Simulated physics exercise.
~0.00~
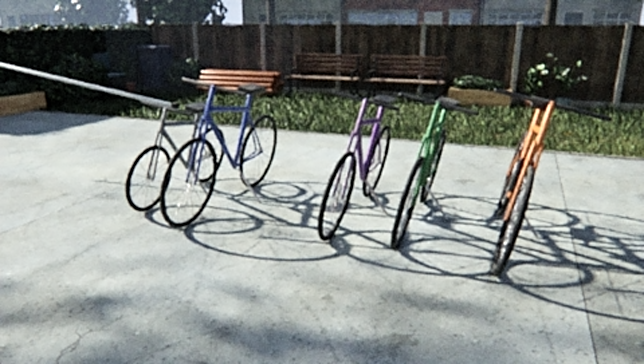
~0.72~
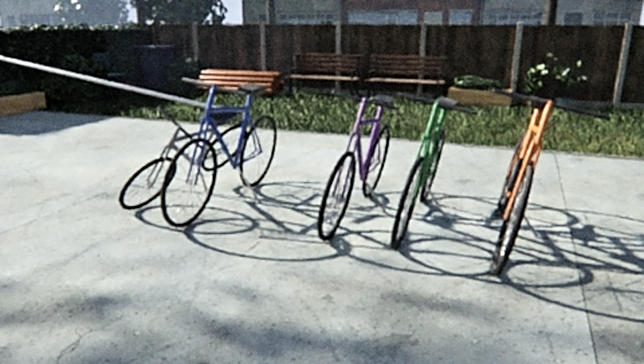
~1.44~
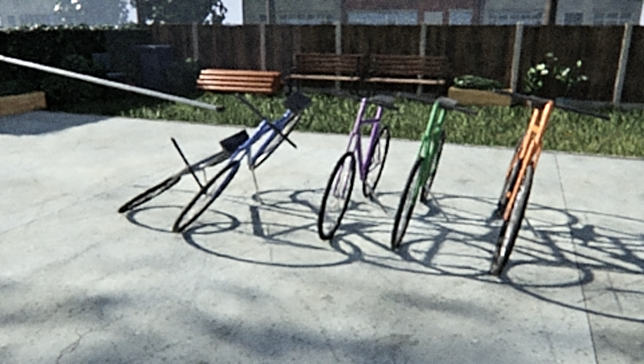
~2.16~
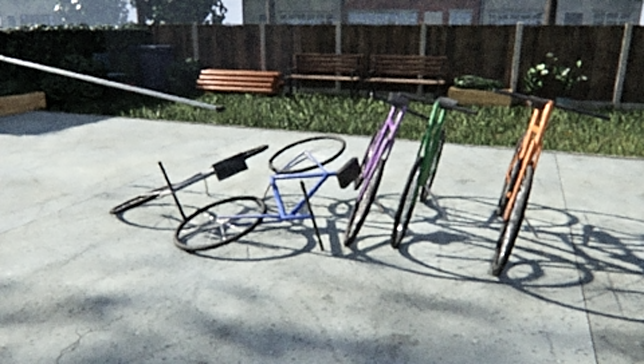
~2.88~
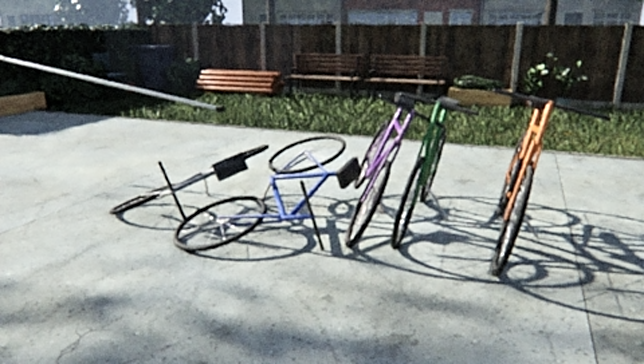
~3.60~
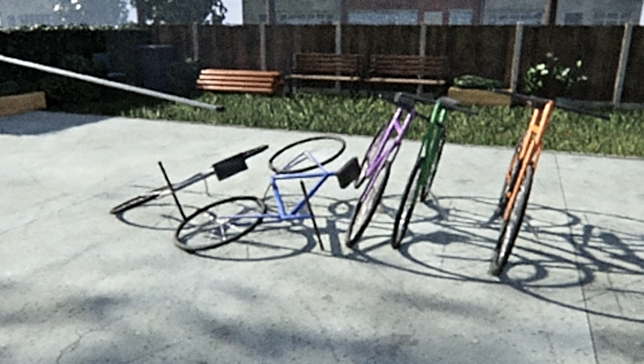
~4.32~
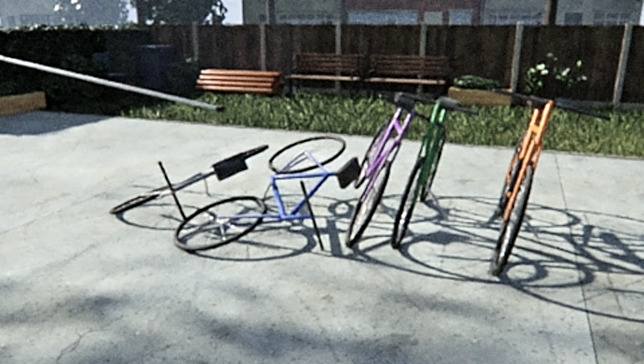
A pale pole reaching in from the left nudges rightward against the leftmost of five bicycles parked in a row on sunlit concrete. That bicycle tips over to the right into its blue neighbour, and the pole then stays still. The blue bicycle leans over in turn and drops toward the purple one, while the first sinks lower behind it. The purple bicycle is tilted to the right, close against the green one, and goes no further. In the end the first and blue bicycles lie toppled, the purple leans, and the green and orange ones remain standing.
